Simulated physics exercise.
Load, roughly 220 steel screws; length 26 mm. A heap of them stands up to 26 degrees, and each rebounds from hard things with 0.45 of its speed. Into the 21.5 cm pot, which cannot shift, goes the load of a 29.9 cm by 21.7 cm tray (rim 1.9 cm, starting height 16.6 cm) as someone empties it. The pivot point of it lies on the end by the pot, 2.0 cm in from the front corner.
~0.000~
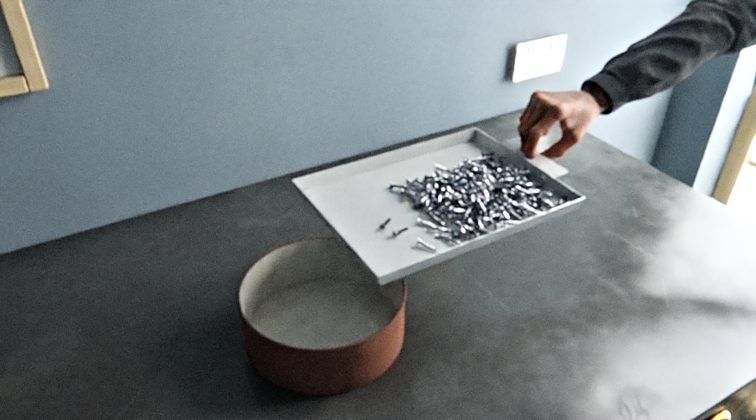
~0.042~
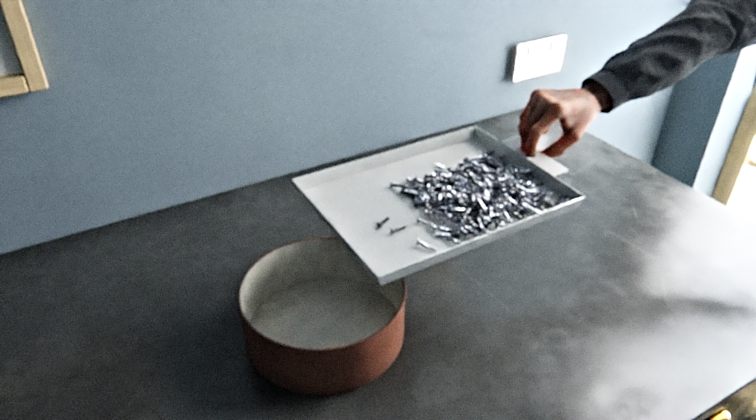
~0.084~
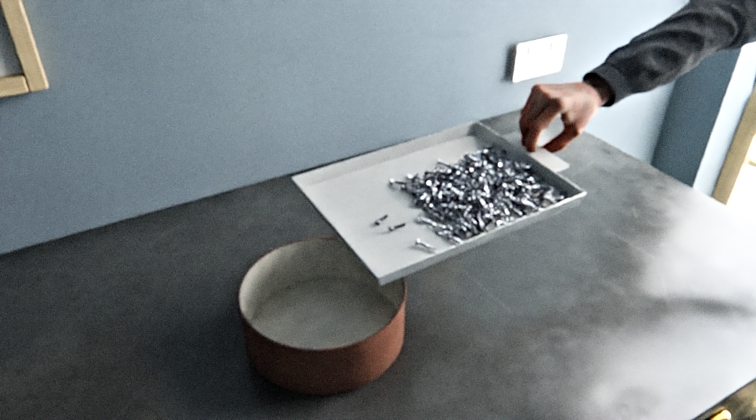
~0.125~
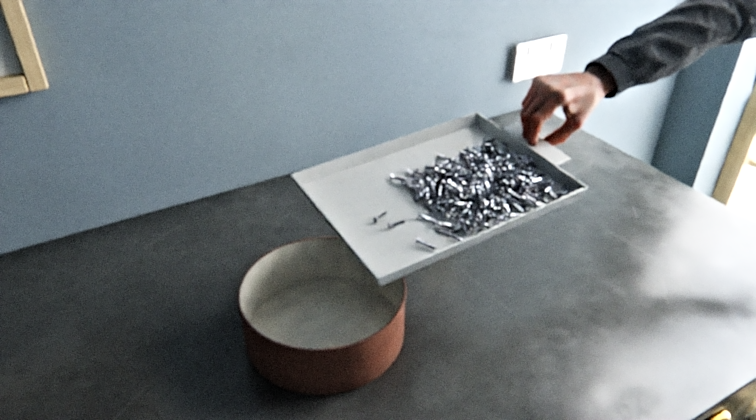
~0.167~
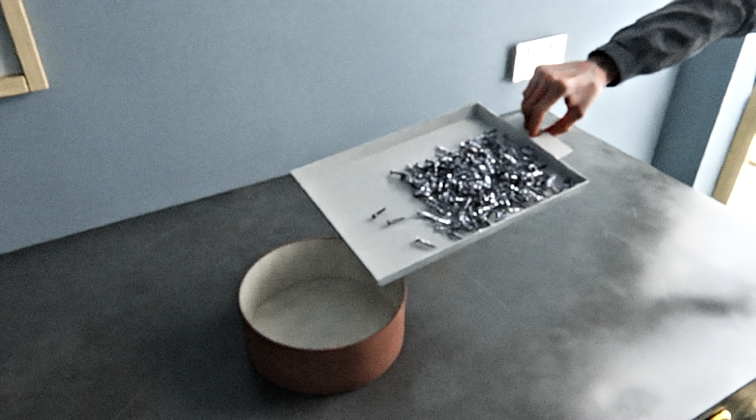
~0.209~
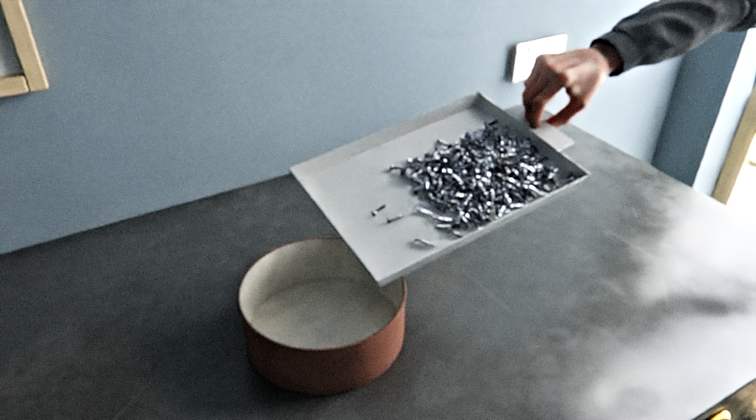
A pale tray holding a heap of small metal screws sat level above a reddish-brown round pot, then tilted slightly as a hand at its right end raised that side, the heap barely shifting.
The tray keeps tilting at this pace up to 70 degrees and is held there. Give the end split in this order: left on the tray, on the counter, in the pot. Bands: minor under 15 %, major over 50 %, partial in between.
Tray: Minor, counter: Major, pot: Minor.
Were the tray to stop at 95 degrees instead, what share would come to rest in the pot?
The pot would get around 5 per cent.
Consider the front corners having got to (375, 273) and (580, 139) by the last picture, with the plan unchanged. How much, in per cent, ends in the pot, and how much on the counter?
The pot gets 75 and the counter 15.
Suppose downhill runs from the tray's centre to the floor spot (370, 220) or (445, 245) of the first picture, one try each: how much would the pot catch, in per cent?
First try: About 70 percent; second try: About 0 percent.
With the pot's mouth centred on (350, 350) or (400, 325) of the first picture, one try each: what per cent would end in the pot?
In order, about 95 and about 85 per cent.
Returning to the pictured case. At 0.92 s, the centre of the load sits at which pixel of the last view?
Approximately (392, 256) in the last view.
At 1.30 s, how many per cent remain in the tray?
Close to 10 in a hundred parts of the load.
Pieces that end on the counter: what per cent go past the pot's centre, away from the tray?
Roughly 90 percent of the spill.
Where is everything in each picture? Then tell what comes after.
Tray tilt 0 degrees, front corners at (380, 272) and (579, 197); middle of the pieces at (480, 196); pot at (323, 287), in the first frame.
Tray tilt 0 degrees, front corners at (380, 272) and (579, 196); middle of the pieces at (480, 195), in the second frame.
Tray tilt 2 degrees, front corners at (380, 273) and (580, 192); middle of the pieces at (480, 191), in the third frame.
Tray tilt 4 degrees, front corners at (380, 273) and (581, 186), lowest corner left front; middle of the pieces at (481, 186), in the fourth frame.
Tray tilt 7 degrees, front corners at (379, 274) and (583, 180), lowest corner left front; middle of the pieces at (481, 181), in the fifth frame.
Tray tilt 10 degrees, front corners at (379, 275) and (584, 174), lowest corner left front; middle of the pieces at (482, 175); pot at (323, 287). Its pace works out near 70 degrees a second, in the sixth frame.
After 0.63 s, tilt 39 degrees; the tray holds 100 %, the pot 0 %.
After 0.92 s, tilt 58 degrees; the tray holds 85 %, the pot 0 %.
After 1.30 s, tilt 70 degrees; the tray holds 10 %, the pot 5 %.
By 2.2 s all is still; tray 5 %, counter 90 %, pot 5 %.
